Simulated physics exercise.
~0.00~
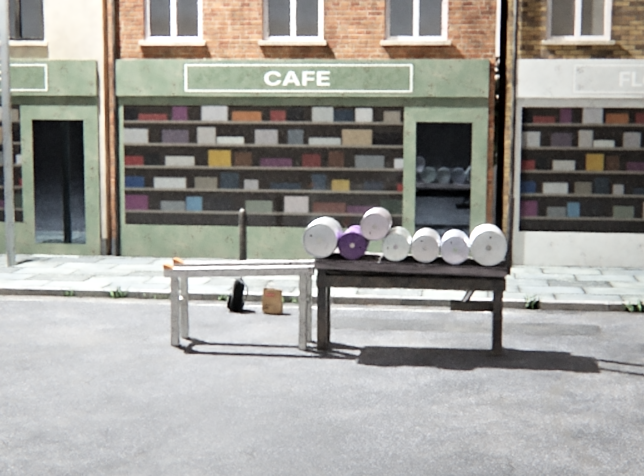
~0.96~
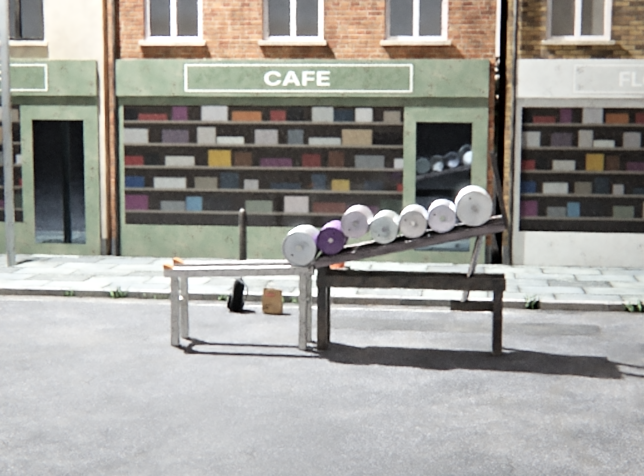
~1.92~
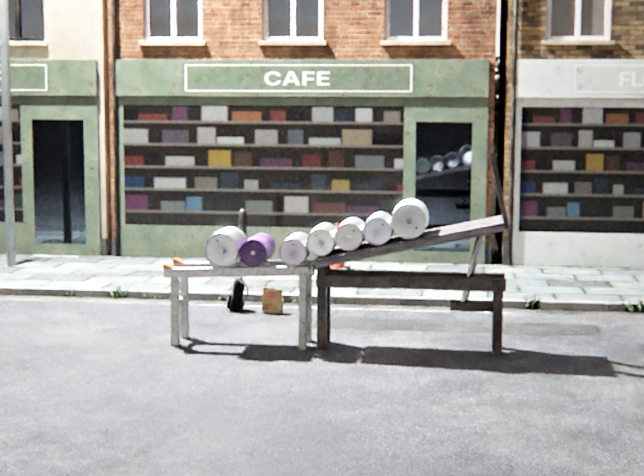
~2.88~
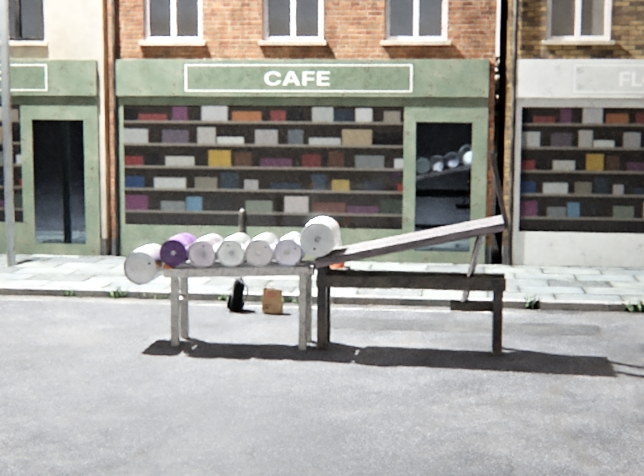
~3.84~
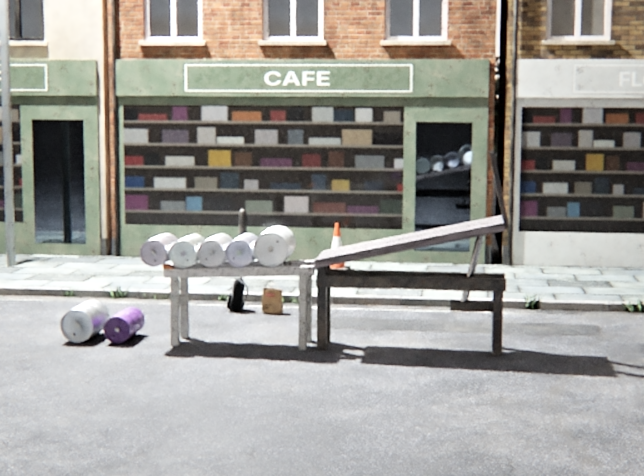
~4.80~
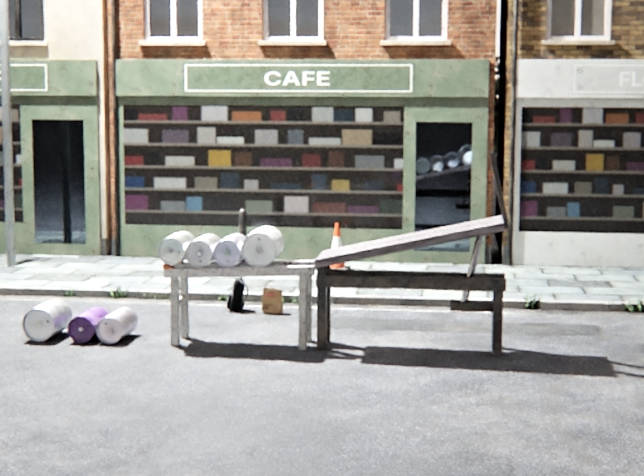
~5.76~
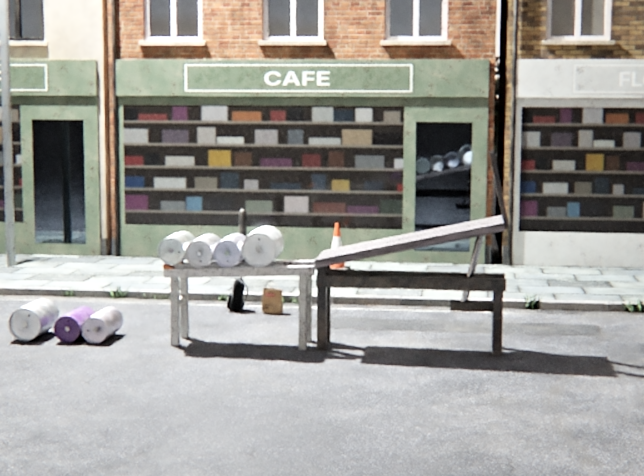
On a road in front of a cafe, seven drum-like containers, six whitish and one purple, sit on a dark deck next to a pale, low rack. The deck's right side rises, and the containers roll left down the slope, the purple one second in line. They pass onto the rack and bunch up along it, the leading white one pushing out beyond its left end. That one and the purple one drop to the ground, and another white one follows. Finally, four remain in a row on the rack, while the purple one rests on the road between two white ones.
